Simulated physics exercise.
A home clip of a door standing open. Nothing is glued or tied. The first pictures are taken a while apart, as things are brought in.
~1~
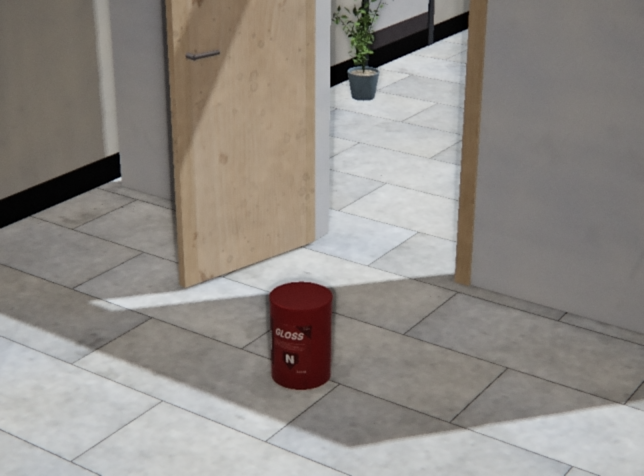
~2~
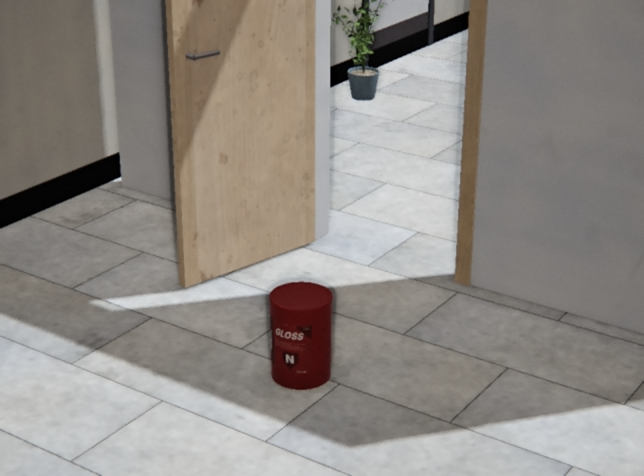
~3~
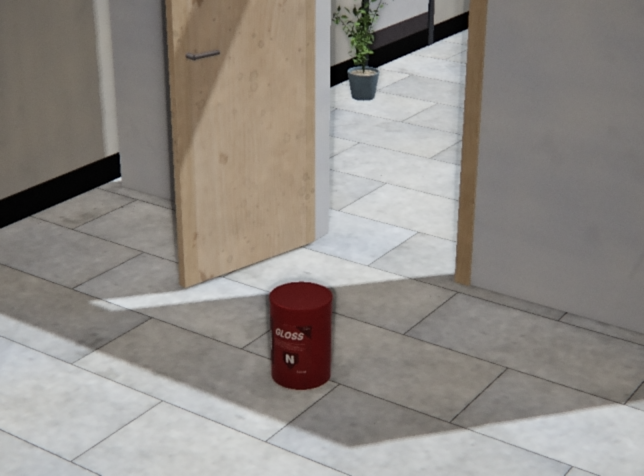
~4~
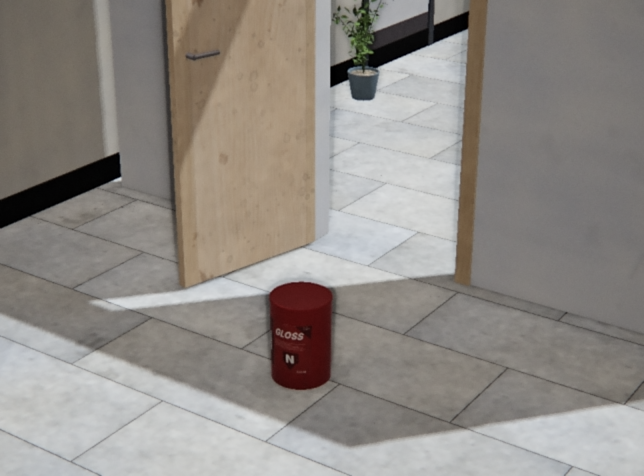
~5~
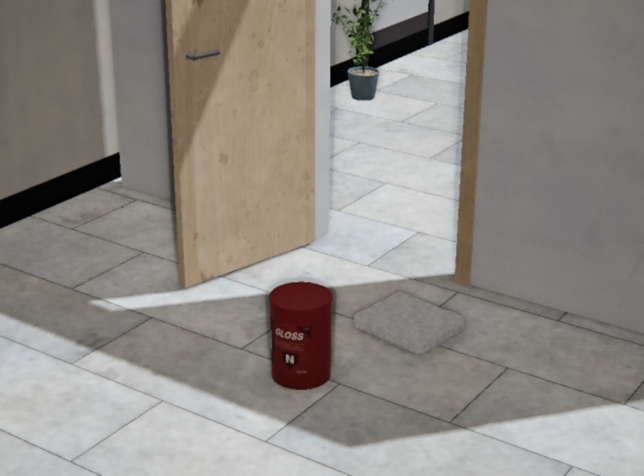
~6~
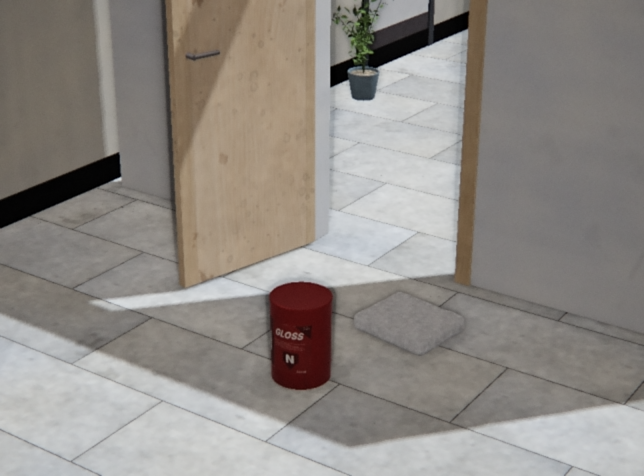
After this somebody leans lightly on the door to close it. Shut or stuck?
Here the door closes.
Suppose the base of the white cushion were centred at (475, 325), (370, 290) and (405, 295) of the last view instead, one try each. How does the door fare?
First, it reaches the frame; second, it jams; third, it stops short.
Then, 1.00 s past the last view, door 72° open.
Then, 1.90 s past the last view, door 32° open.
Finally, door 0° open; both still in place. Final places as the last picture's camera would see them, white cushion near (412, 323).
